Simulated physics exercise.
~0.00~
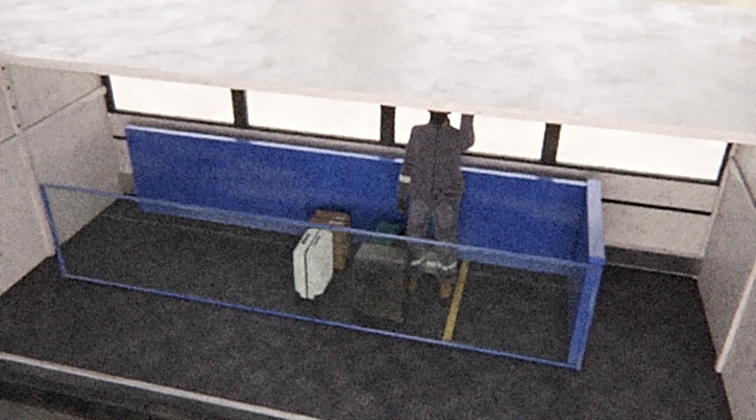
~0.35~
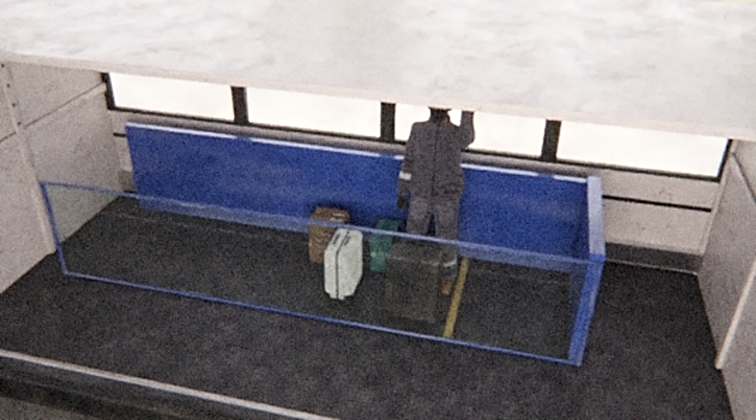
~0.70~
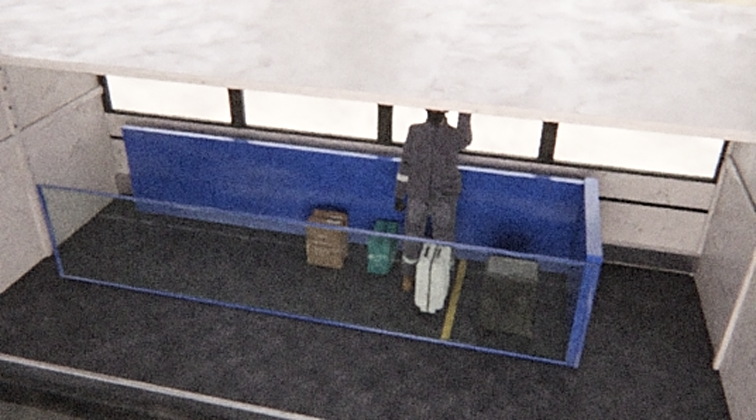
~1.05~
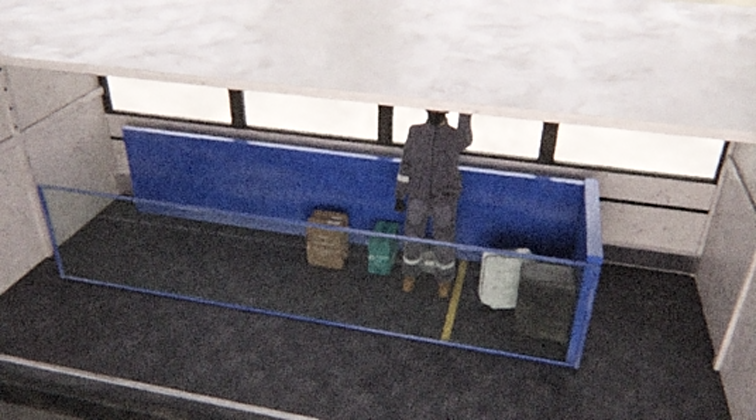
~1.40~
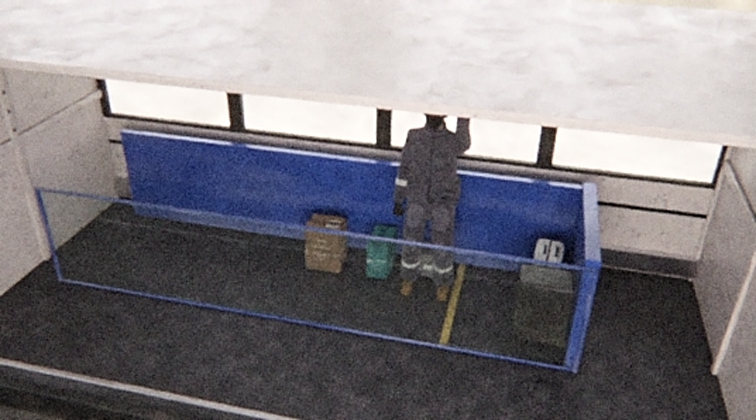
A small white wheeled case and a bigger black one stand upright left of a yellow floor line in a tram bay, seen from above through a slightly swaying view. Behind them are a brown pack and a teal carton, while a person in dark workwear stands with one arm raised before a low blue wall. Both cases roll right, the black one leading across the line and the white one following past the person's feet. The black case reaches the right end, and the white one moves in behind it. Both end upright beyond the line, the pack and carton still left of it.
